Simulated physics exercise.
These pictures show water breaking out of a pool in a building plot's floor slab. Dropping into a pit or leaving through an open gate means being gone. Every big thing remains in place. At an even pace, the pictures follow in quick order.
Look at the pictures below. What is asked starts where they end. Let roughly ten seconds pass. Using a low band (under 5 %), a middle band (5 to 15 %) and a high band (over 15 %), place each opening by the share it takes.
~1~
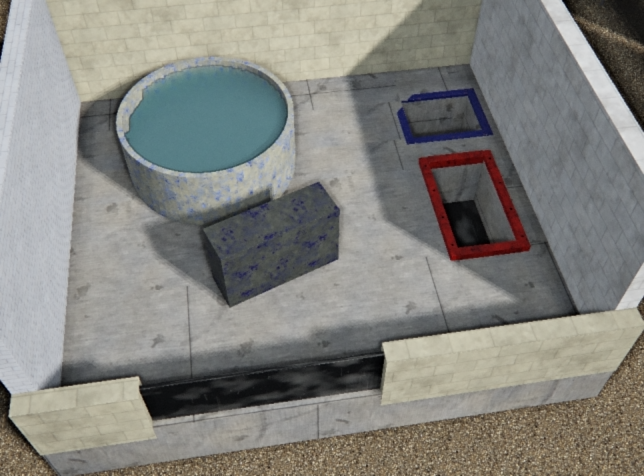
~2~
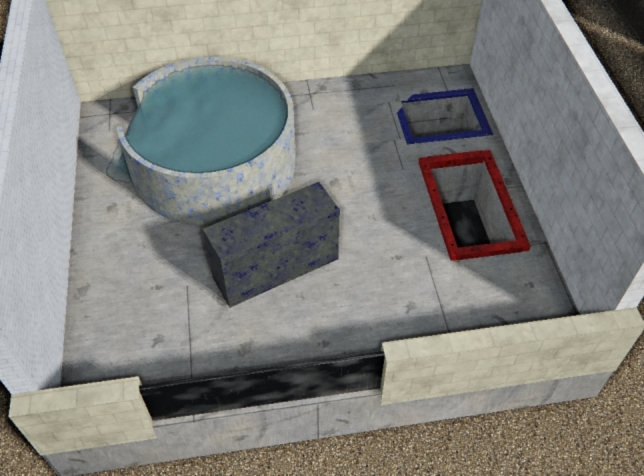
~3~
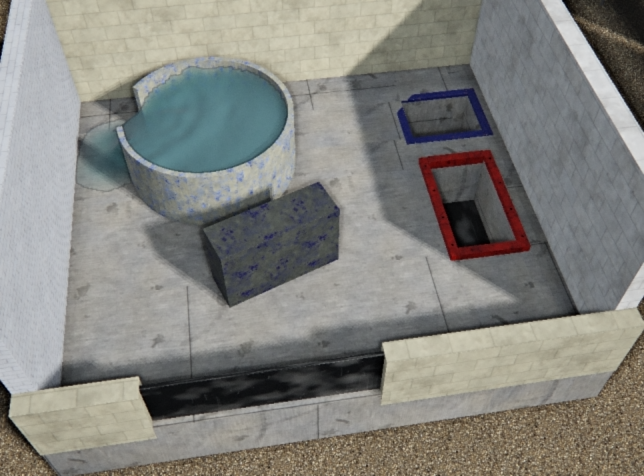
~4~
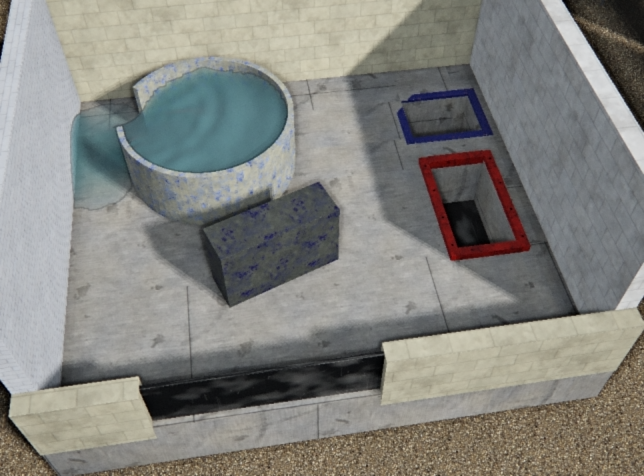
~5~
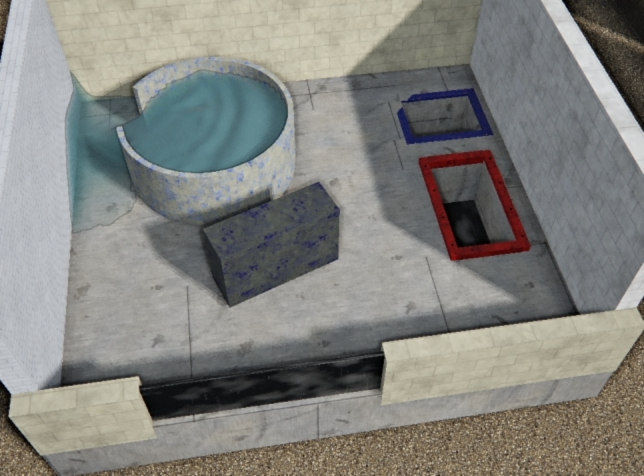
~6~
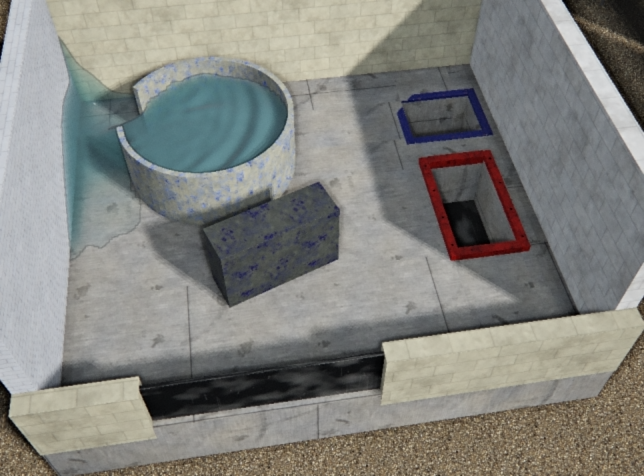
The gate is in the low band; the blue pit is in the high band; the red pit is in the low band.
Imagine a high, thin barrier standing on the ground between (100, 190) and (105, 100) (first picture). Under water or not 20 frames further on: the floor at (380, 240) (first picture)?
Untouched.
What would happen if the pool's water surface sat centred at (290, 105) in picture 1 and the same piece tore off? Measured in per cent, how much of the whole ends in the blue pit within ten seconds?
I'd put the blue pit at 10 per cent of the whole.
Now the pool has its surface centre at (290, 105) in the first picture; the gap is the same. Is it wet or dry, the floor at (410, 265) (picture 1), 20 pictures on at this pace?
Outcome at the given point: Spared.
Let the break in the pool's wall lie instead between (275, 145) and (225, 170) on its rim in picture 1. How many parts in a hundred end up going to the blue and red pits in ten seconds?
Estimates in per cent: Blue 20, red 20.
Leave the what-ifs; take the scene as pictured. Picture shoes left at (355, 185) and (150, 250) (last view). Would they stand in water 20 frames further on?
First spot spared; second spot swamped.
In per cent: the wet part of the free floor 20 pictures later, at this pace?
70 %.
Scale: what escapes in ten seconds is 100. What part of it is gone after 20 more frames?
Roughly 15 per cent.
A moment on, water covers 25 % of the floor; the gate 0 %, the blue pit 0 %, the red pit 0 %.
Next, water covers 45 % of the floor; the gate 0 %, the blue pit 0 %, the red pit 0 %.
Then, water covers 70 % of the floor; the gate 0 %, the blue pit 4 %, the red pit 0 %.
Later, water covers 95 % of the floor; the gate 0 %, the blue pit 13 %, the red pit 0 %.
In the end, water covers 100 % of the floor; the gate 0 %, the blue pit 23 %, the red pit 1 %.
